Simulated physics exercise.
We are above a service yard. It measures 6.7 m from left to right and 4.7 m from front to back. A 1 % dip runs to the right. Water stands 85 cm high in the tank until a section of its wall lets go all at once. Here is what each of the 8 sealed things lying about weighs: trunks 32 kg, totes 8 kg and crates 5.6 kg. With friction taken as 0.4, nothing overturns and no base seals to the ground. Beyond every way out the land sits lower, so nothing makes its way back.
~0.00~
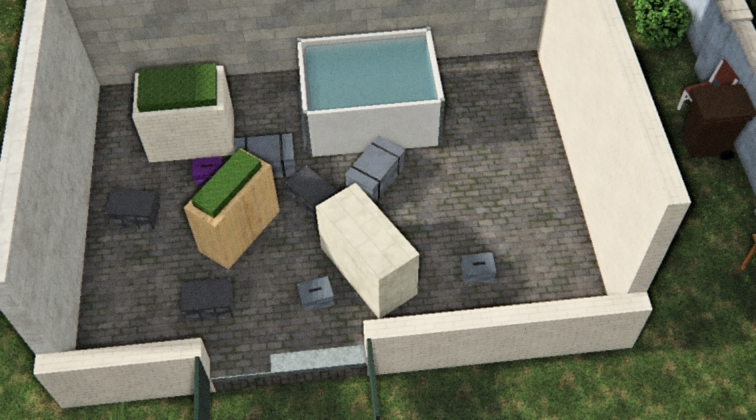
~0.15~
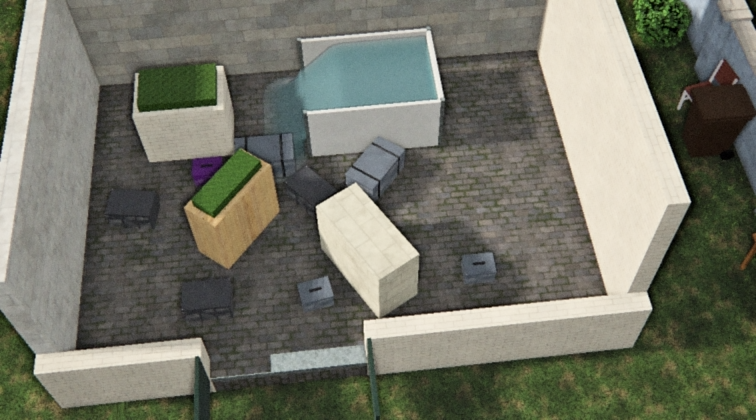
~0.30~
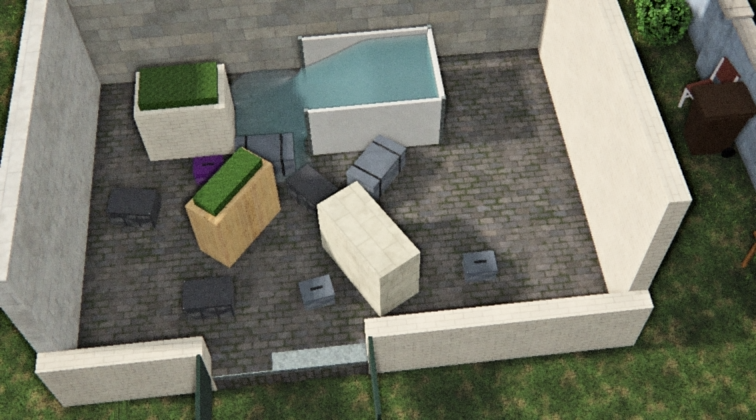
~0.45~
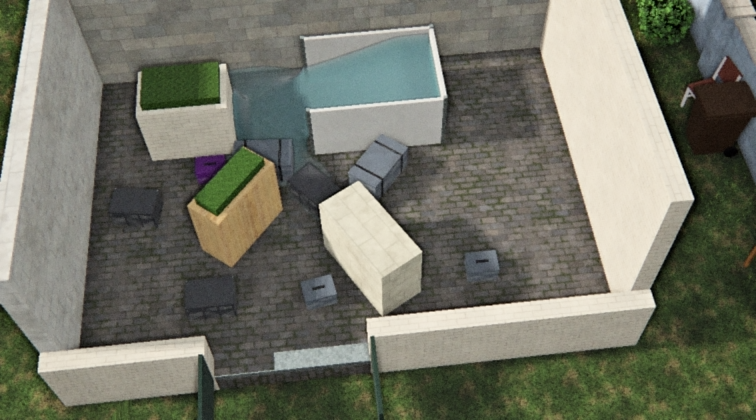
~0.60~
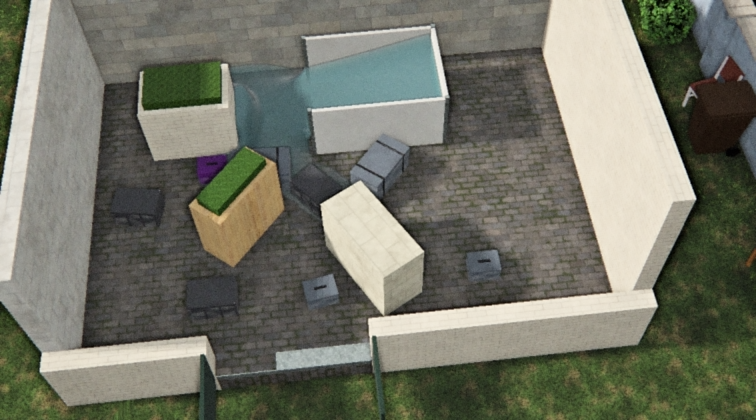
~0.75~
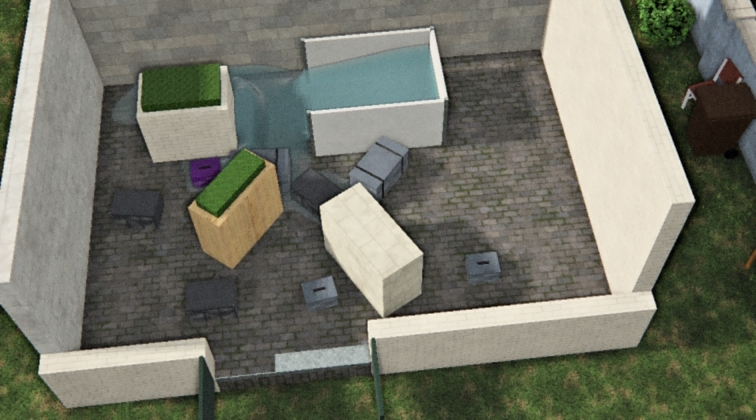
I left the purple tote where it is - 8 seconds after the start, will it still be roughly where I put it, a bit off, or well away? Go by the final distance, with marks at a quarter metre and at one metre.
It gets well displaced.
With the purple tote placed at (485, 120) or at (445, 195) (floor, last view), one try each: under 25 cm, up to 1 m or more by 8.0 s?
I'd expect that it remains where it was first and remains where it was second.
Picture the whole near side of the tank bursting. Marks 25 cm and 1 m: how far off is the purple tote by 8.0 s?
In that case the purple tote holds its place.
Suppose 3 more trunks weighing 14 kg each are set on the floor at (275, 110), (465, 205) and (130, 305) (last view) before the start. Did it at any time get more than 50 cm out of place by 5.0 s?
Note, same order as listed: Beyond the limit, inside the limit, beyond the limit.
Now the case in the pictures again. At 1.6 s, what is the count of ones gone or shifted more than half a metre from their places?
Count then: 1.
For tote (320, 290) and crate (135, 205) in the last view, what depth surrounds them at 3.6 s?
7 and 23 cm.
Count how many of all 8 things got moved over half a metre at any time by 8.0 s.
The total is 7.
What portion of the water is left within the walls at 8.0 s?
Roughly 86 percent.
After 1.6 s the purple tote is near (106, 187), 1.4 m from its start, aground; 0 of 8 are out; 1 afloat.
After 3.6 s the purple tote is near (198, 336), 2.6 m from its start, afloat; 0 of 8 are out; 4 afloat.
After 5.6 s the purple tote has gone out; 2 of 8 are out; 3 afloat.
After 8.0 s the purple tote has gone out; 2 of 8 are out; 2 afloat.
